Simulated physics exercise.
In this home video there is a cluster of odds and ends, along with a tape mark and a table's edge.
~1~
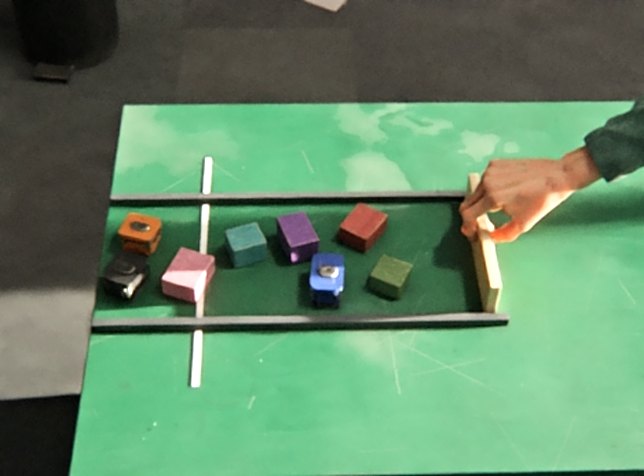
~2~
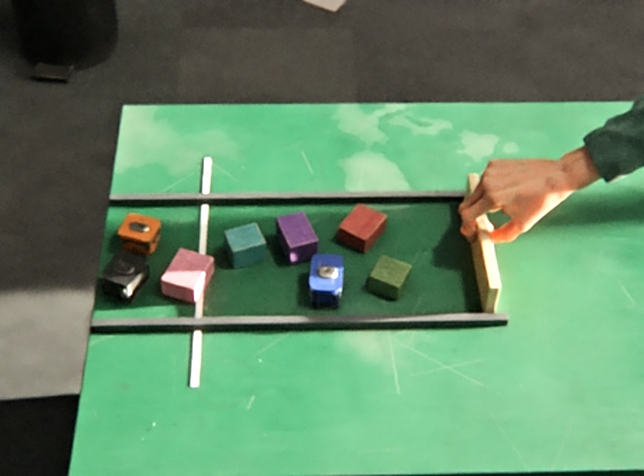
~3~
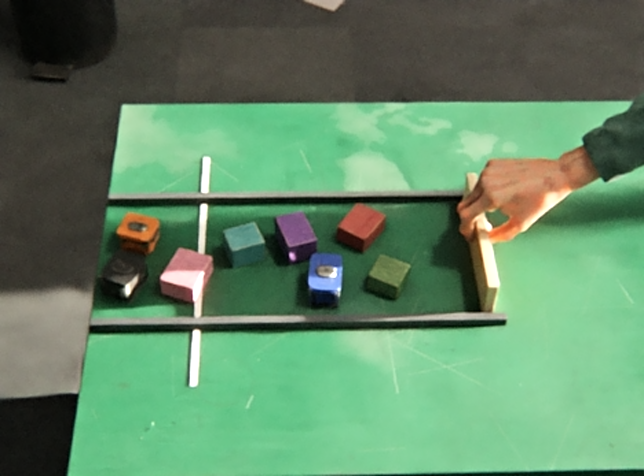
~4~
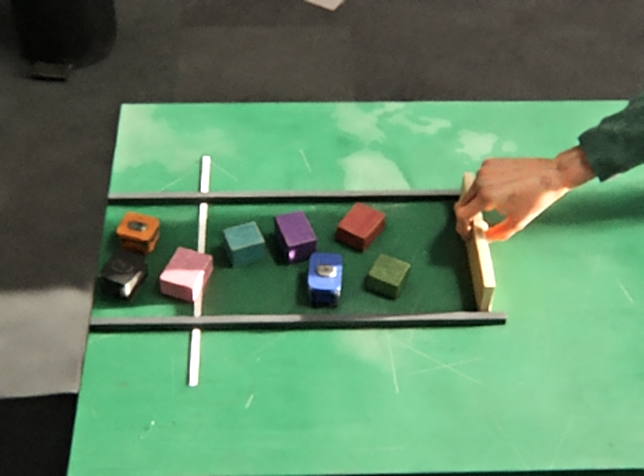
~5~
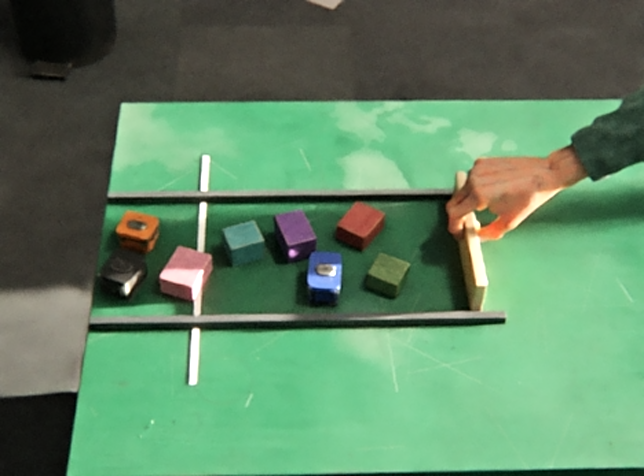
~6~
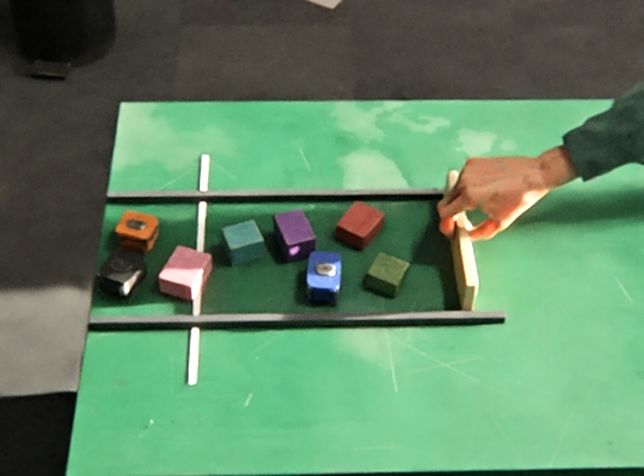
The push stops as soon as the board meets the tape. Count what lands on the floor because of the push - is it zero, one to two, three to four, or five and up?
Tally: One to two.
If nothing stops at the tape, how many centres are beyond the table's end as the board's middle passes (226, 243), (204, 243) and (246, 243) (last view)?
Past the end: 0, 2 and 0.
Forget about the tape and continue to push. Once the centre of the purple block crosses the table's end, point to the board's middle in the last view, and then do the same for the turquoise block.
Approx. (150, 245) for the first, approx. (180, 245) for the second.
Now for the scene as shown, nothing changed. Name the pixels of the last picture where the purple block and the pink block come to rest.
The purple block finishes at (151, 238); the pink block finishes at (115, 276).
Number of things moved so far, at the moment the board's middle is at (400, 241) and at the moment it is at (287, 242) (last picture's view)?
It comes to 1 for the first spot, 5 for the other.
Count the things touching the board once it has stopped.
At rest, 2 are in contact.
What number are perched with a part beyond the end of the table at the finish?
Answer: 0.
Early on, none off yet; black case at rest near (123, 274); orange case at rest near (138, 233); pink block at rest near (186, 273).
Finally, the number that fall off is one or two; lost, orange case and black case.
